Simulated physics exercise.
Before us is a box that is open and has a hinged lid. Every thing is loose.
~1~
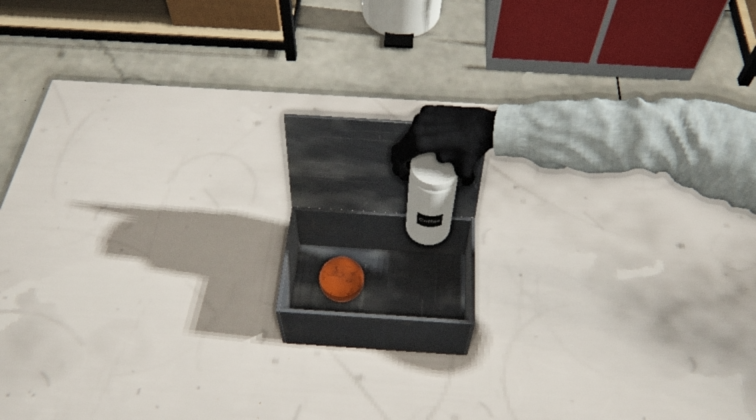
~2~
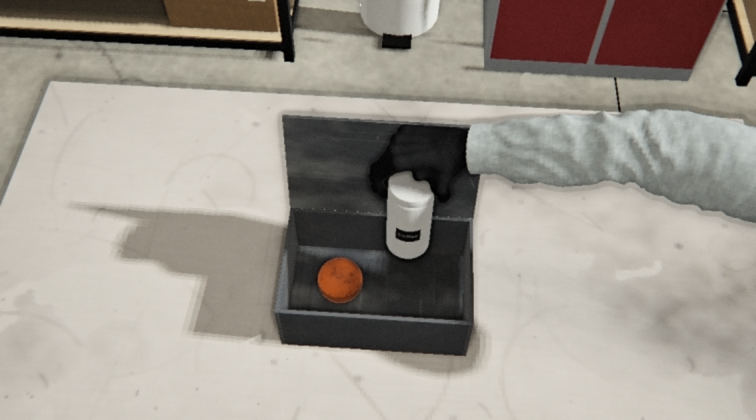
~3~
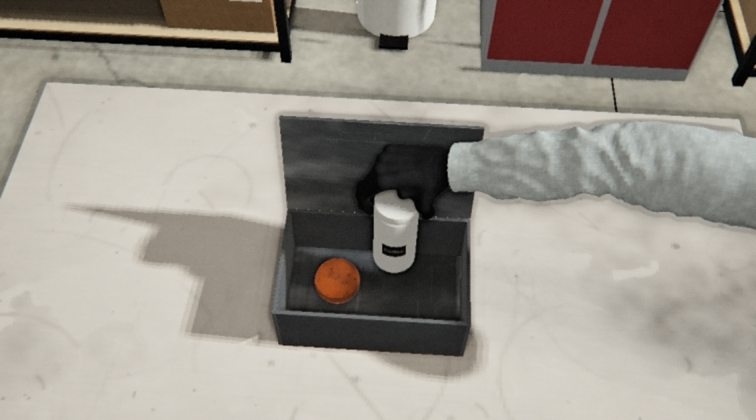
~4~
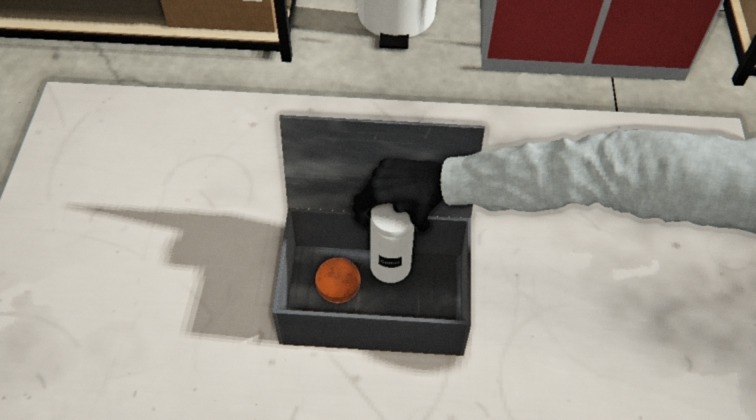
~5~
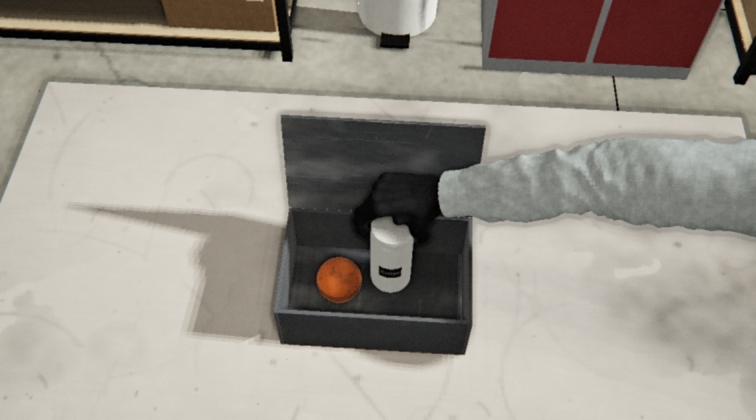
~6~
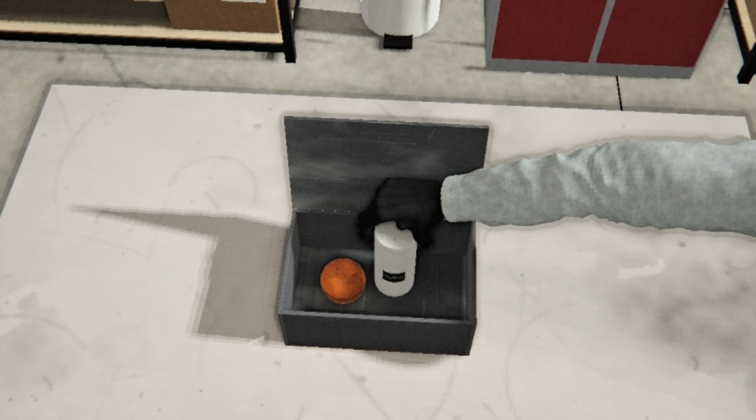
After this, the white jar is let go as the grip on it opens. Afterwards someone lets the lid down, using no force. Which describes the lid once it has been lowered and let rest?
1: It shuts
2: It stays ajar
It stays ajar (2).
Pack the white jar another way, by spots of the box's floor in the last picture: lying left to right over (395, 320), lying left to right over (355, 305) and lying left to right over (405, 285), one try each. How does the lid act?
Going through the three tries, the lid settles all the way, then settles all the way, then settles all the way.
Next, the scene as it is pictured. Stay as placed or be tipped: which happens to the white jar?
Once everything settles, it keeps its original angle.
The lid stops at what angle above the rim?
Some 40°.
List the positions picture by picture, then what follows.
The first frame shows still above its spot; white jar (431, 198); orange ball (342, 279).
The second frame shows still above its spot; white jar (410, 213); orange ball (340, 280).
The third frame shows still above its spot; white jar (395, 229); orange ball (338, 281).
The fourth frame shows still above its spot; white jar (391, 241); orange ball (338, 280).
The fifth frame shows still above its spot; white jar (391, 252); orange ball (339, 280).
The sixth frame shows put in, still held; white jar (395, 256); orange ball (343, 281).
Then, 1.40 s past the last view, lid 70° above the rim.
Then, 2.30 s past the last view, lid 41° above the rim; white jar displaced a little near (394, 270).
Finally, lid 40° above the rim; both still in place. Final places as the last picture's camera would see them, white jar near (394, 271).
